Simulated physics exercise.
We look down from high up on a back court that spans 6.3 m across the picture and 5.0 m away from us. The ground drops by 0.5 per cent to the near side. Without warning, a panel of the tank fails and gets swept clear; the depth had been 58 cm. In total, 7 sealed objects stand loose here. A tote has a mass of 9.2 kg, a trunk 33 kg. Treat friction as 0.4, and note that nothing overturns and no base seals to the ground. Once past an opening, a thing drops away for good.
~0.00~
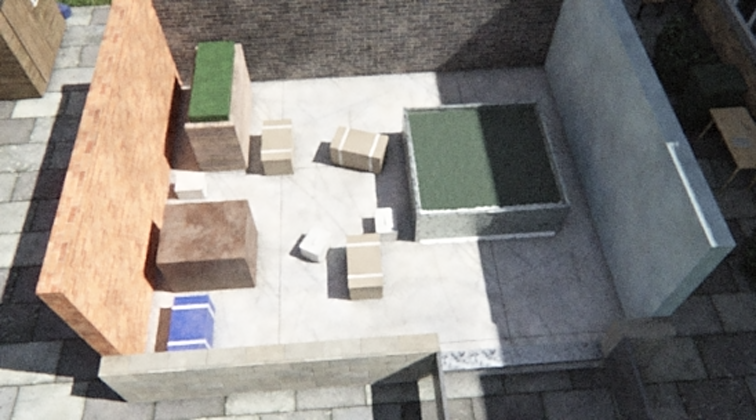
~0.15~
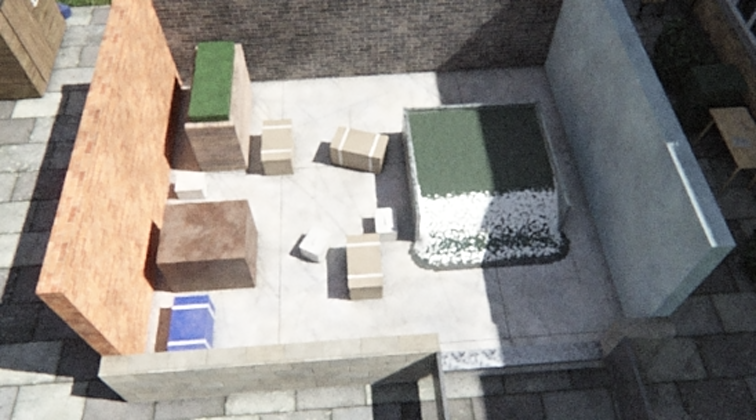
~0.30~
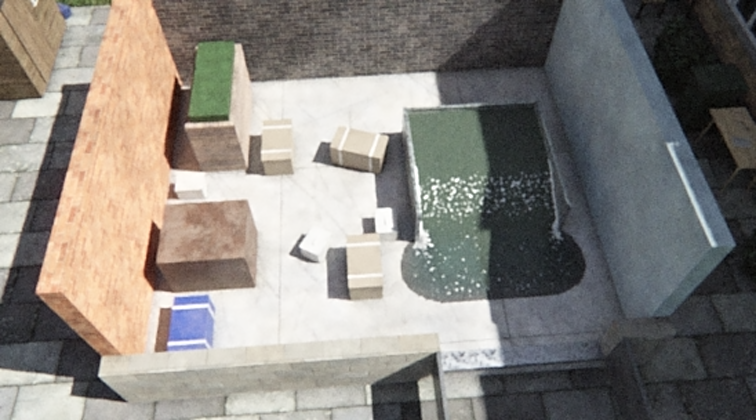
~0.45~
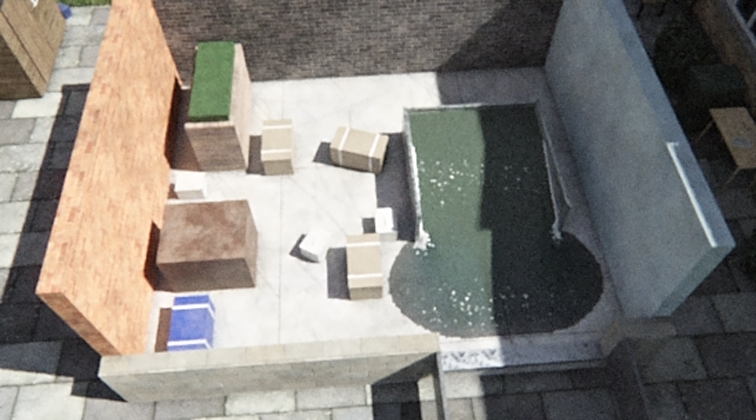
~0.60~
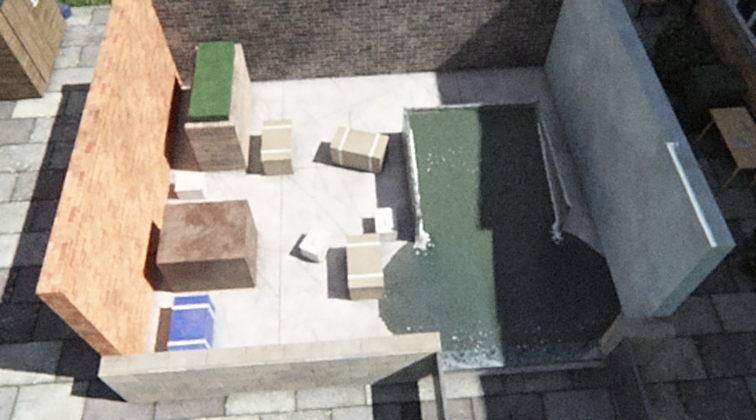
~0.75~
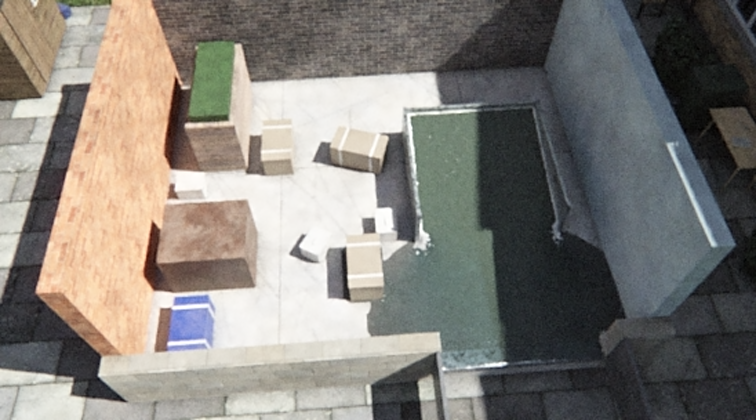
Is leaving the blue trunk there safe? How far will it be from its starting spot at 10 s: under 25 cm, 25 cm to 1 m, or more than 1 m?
It is set to wind up a moderate distance off.
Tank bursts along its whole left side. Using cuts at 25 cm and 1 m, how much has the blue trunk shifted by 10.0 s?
My answer is that the blue trunk is flushed far out.
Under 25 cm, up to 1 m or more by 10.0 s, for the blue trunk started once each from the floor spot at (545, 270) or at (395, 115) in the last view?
Taken in turn, it is carried a long way and then stays almost motionless.
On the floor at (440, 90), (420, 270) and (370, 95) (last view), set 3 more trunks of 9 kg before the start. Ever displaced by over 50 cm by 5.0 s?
Note, same order as listed: Inside the limit, beyond the limit, inside the limit.
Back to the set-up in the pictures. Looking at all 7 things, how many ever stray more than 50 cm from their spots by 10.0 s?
I get 0.
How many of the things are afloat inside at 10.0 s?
0.
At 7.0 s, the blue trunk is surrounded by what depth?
Close to 5 centimetres.
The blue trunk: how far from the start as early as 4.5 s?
Roughly 40 cm by then.
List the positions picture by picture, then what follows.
In the first picture, the blue trunk at (188, 324) rests on the ground; water covers 3.7 m2; 0 of 7 have shifted.
In the second picture, the blue trunk at (188, 324), on the bottom; 4.6 m2 under water; 0 of 7 have shifted.
In the third picture, the blue trunk at (188, 324), on the bottom; 5.9 m2 under water; 0 of 7 have shifted.
In the fourth picture, the blue trunk at (188, 324), on the bottom; 7.4 m2 under water; 0 of 7 have shifted.
In the fifth picture, the blue trunk at (188, 324) rests on the ground; water covers 9.1 m2; 0 of 7 have shifted.
In the sixth picture, the blue trunk at (188, 324) rests on the ground; water covers 9.5 m2; 0 of 7 have shifted.
After 2.0 s the blue trunk is near (188, 324), 0.0 m from its start, aground; 0 of 7 are out; 0 afloat.
After 4.5 s the blue trunk is near (157, 315), 0.4 m from its start, afloat; 0 of 7 are out; 1 afloat.
After 7.0 s the blue trunk is near (162, 308), 0.4 m from its start, aground; 0 of 7 are out; 0 afloat.
After 10.0 s the blue trunk is near (162, 308), 0.4 m from its start, aground; 0 of 7 are out; 0 afloat.
